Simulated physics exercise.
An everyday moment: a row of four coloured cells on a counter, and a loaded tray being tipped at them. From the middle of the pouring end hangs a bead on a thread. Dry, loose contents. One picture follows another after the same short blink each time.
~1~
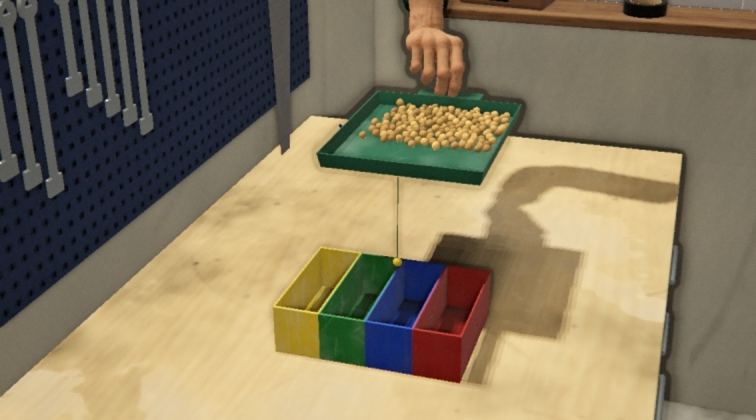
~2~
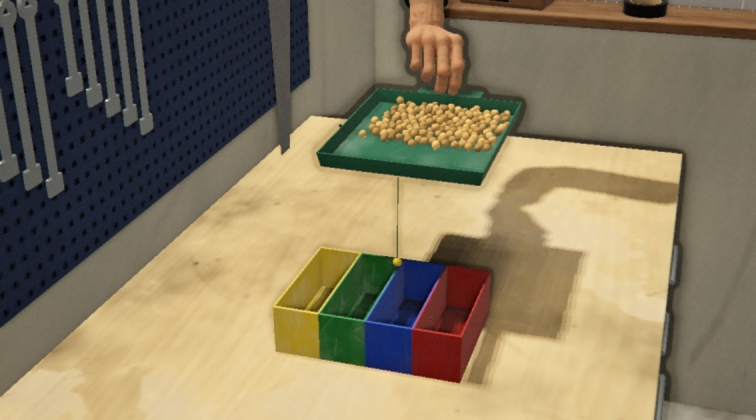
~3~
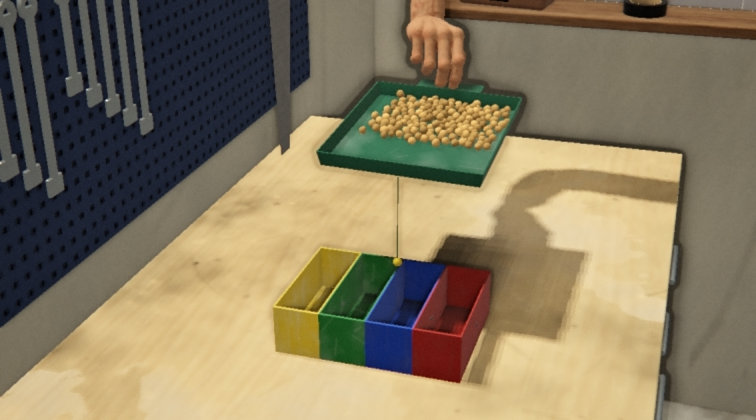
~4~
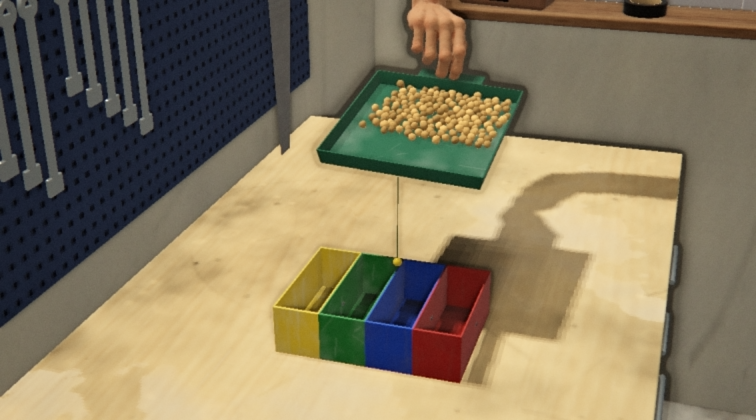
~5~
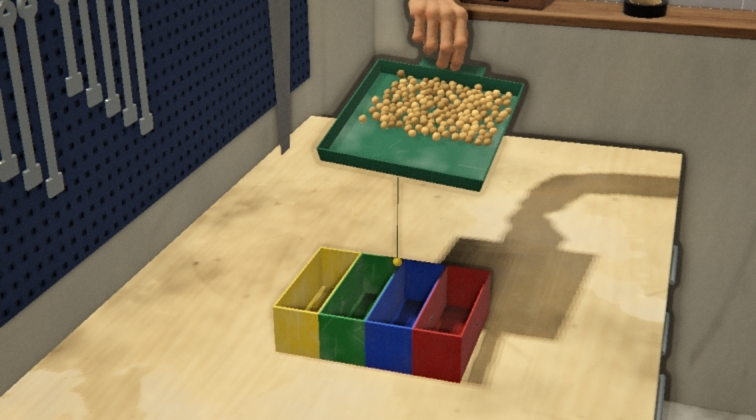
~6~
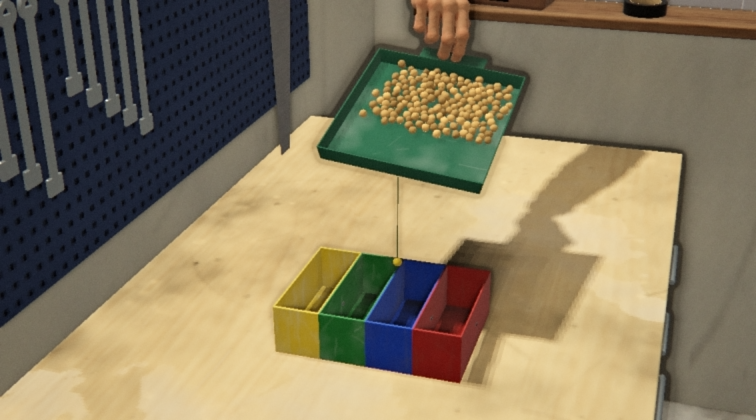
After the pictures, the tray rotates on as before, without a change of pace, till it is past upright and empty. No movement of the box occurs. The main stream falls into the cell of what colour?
Colour: Red.
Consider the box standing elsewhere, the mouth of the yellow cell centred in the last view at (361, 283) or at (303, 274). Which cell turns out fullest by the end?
The first placing favours the blue one, while the second favours red.
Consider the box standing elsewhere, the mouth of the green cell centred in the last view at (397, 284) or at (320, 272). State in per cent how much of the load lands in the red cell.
The first position comes out at 40 per cent, the other at 10 per cent.
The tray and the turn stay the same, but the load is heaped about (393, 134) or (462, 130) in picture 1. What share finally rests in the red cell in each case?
About 40 and 60 per cent.
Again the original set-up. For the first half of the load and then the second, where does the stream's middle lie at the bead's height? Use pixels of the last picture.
About (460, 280), and after that about (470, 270).
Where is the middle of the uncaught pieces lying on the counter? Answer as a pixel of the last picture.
Roughly at (520, 349).
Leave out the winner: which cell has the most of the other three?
The blue cell.
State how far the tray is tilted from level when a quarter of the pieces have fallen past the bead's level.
At about 110°.
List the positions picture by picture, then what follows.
Corners of the pouring end at (320, 152) and (481, 170), level; middle of the load at (443, 127), dried chickpeas; bead on its thread at (398, 262); yellow cell at (297, 328); green cell at (342, 336); blue cell at (389, 343); red cell at (437, 351), in the first picture.
Corners of the pouring end at (320, 152) and (481, 171), level; middle of the load at (443, 126), in the second picture.
Corners of the pouring end at (320, 150) and (481, 173), tipped barely, lowest at the right corner; middle of the load at (443, 122), in the third picture.
Corners of the pouring end at (321, 149) and (481, 175), tipped a little, lowest at the right corner; middle of the load at (444, 116), in the fourth picture.
Corners of the pouring end at (321, 147) and (481, 178), tipped a little, lowest at the right corner; middle of the load at (444, 110), in the fifth picture.
Corners of the pouring end at (321, 145) and (481, 181), tipped clearly, lowest at the right corner; middle of the load at (445, 105); yellow cell at (297, 328); green cell at (342, 336); blue cell at (389, 343); red cell at (437, 351), in the sixth picture.
Soon, tray tipped steeply; nearly all on the tray; a stray few in the red cell; a stray few falling or outside the box.
A while on, tray tipped right over; nearly all on the tray; a stray few in the red cell; a stray few in the blue cell; a stray few in the green cell; a small part falling or outside the box.
Towards the end, tray tipped past a quarter turn; about half in the red cell; a small part in the blue cell; a stray few in the green cell; about a quarter falling or outside the box.
Finally, tray tipped past a quarter turn; about half in the red cell; a small part in the blue cell; a stray few in the green cell; none in the yellow cell; about a quarter outside the box.
